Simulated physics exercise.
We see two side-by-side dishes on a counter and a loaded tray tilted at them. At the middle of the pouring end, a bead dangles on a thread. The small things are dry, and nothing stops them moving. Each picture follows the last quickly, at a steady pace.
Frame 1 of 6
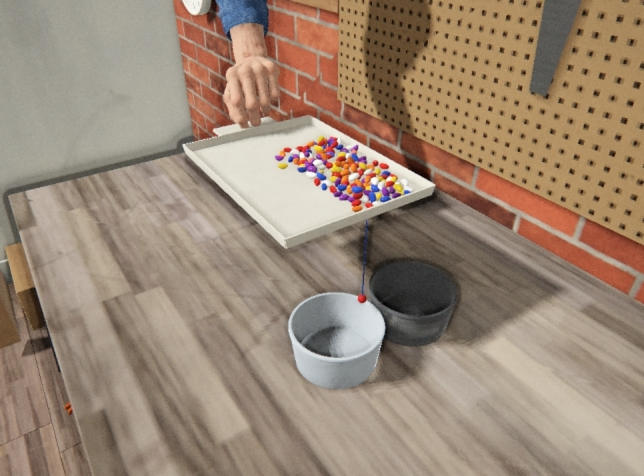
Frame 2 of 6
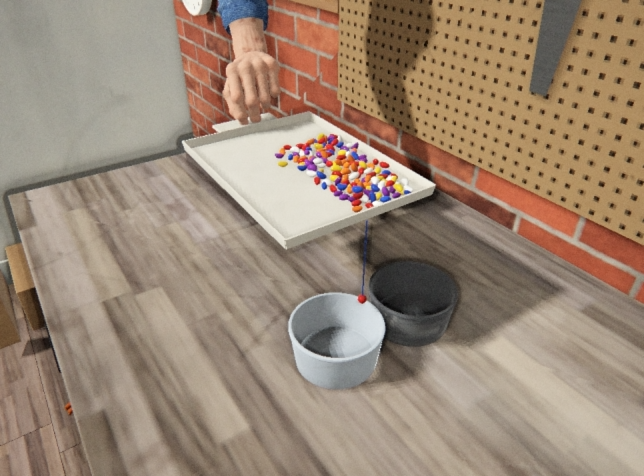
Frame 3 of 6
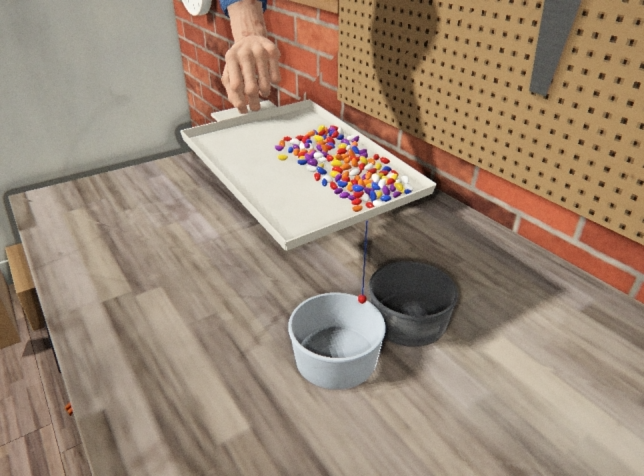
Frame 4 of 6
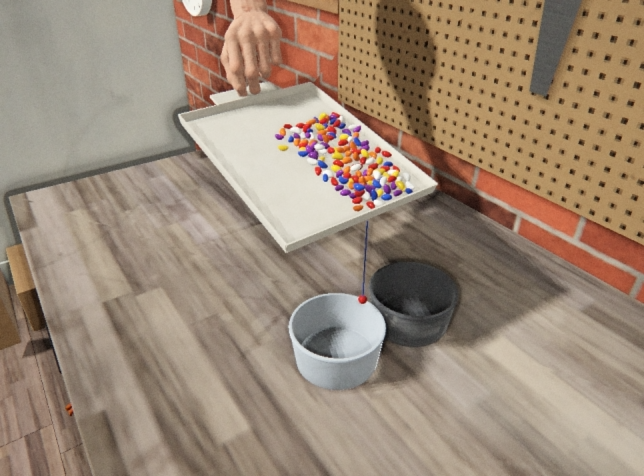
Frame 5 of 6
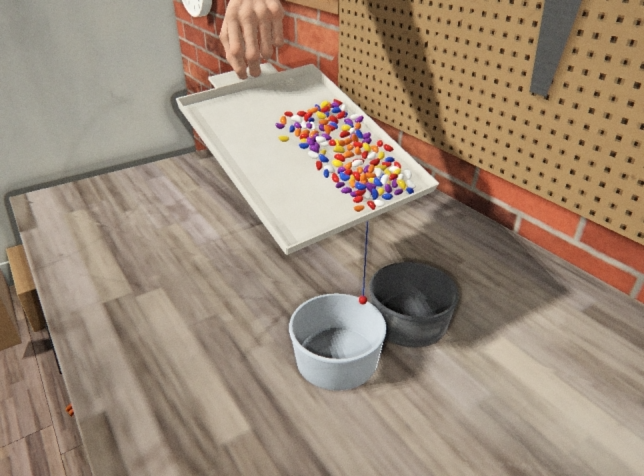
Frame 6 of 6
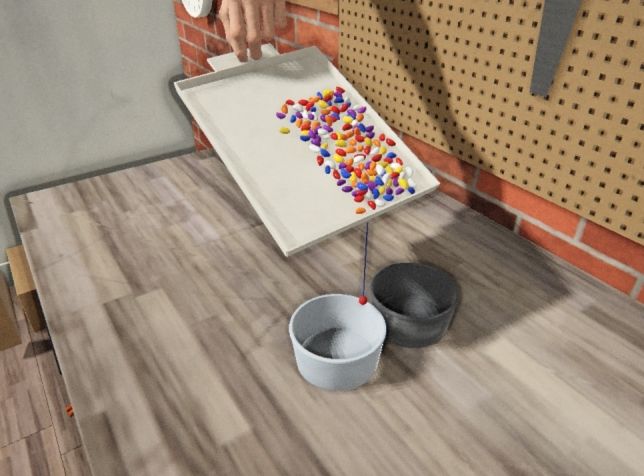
A hand steadily raises the back of a tray of colourful candies above two bowls.
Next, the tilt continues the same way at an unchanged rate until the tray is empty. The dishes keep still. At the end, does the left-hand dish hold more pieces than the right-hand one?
Yes.
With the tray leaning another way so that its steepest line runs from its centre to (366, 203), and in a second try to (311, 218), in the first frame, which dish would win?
For the first heading it's the dish at right, and for the second it's the dish at left.
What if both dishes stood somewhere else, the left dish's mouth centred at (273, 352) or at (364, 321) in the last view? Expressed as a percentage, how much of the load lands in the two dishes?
50 % for the first, 50 % for the second.
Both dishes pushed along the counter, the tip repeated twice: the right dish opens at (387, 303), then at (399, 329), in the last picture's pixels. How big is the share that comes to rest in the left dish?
It would be roughly 40 per cent, followed by roughly 40 per cent.
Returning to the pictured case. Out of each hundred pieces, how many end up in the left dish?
About 50 per cent.
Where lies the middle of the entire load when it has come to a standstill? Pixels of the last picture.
About pixel (357, 372).
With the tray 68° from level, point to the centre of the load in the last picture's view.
The middle of the pieces shows up near (369, 196).
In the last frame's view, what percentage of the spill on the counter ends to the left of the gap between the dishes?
Looks to be around 30 per cent of the spill.
Soon after the last picture, tray tipped steeply; nearly all on the tray; a small part in the air.
A little later, tray tipped past a quarter turn; about a third on the tray; about a quarter in the left dish; about a quarter outside both; about a quarter in the air.
Later still, tray tipped past a quarter turn; about half in the left dish; a stray few in the right dish; about half outside both.
At rest, tray tipped past a quarter turn; about half in the left dish; a stray few in the right dish; about half outside both.
